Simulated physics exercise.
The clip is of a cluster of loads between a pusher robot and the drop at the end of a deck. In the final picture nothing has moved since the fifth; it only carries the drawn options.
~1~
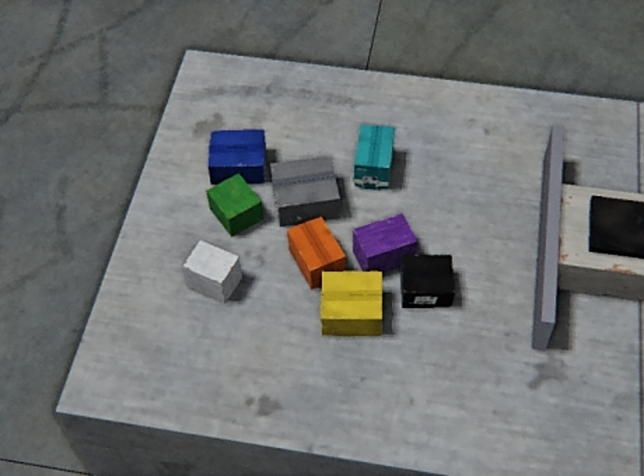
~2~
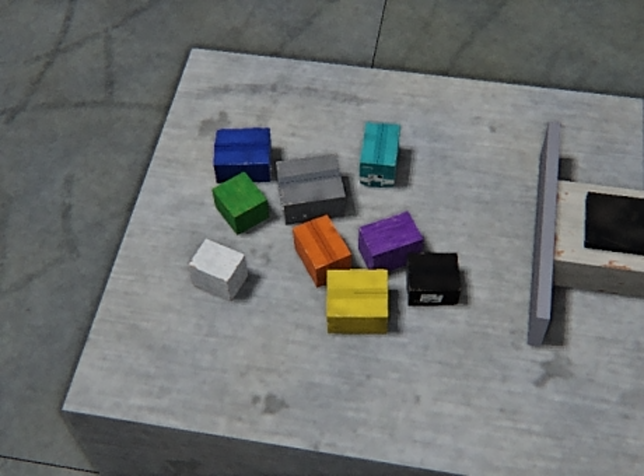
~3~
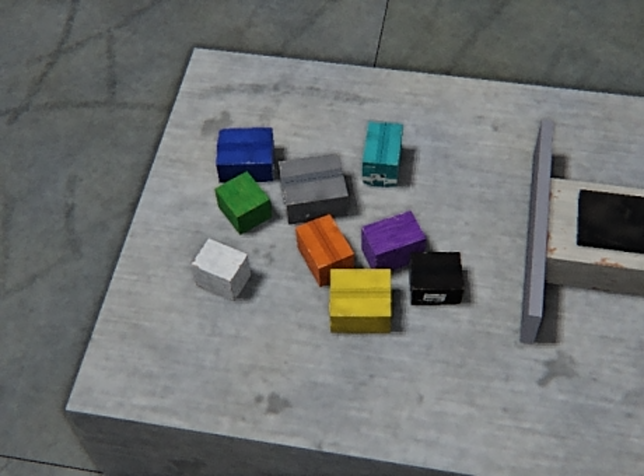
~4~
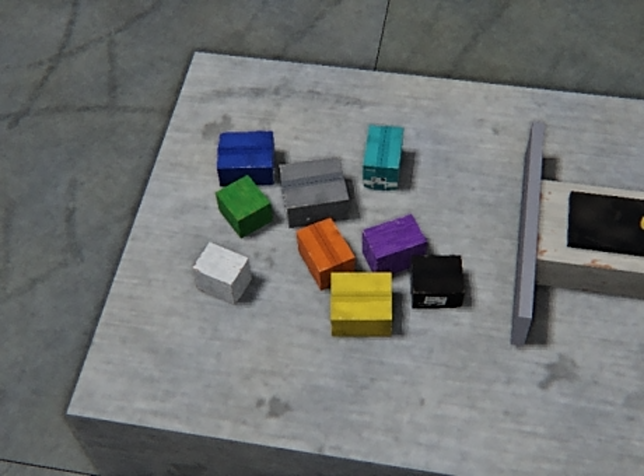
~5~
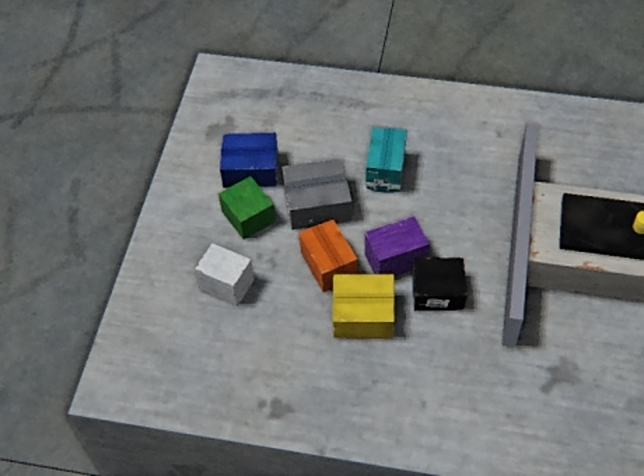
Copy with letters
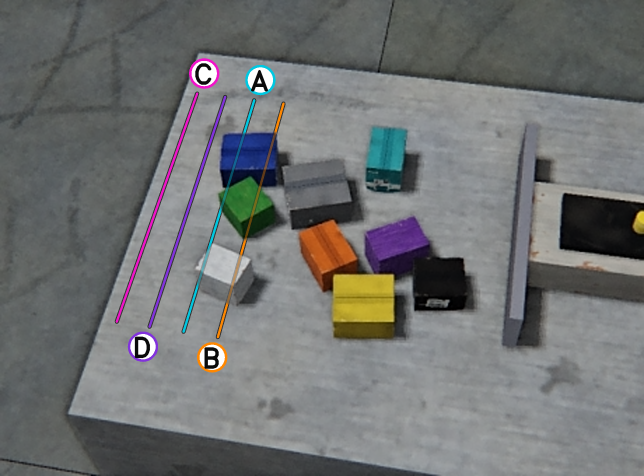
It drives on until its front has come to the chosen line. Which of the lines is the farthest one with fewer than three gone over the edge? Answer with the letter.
It should halt at A.
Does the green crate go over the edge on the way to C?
By then, yes.
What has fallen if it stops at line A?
It is the green crate.
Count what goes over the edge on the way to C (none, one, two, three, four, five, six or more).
Six or more.
On the copy, A at (222, 206); B at (253, 210); C at (160, 198); D at (191, 202).
On A. First, robot (487, 210); yellow box (329, 314); black parcel (371, 274).
Then, robot (376, 195); green crate (204, 202); blue parcel (239, 148).
Finally, robot (292, 184); green crate over the edge; orange parcel (138, 232); one fallen.
By contrast, B is within the limit but short; C drops seven; D drops four.
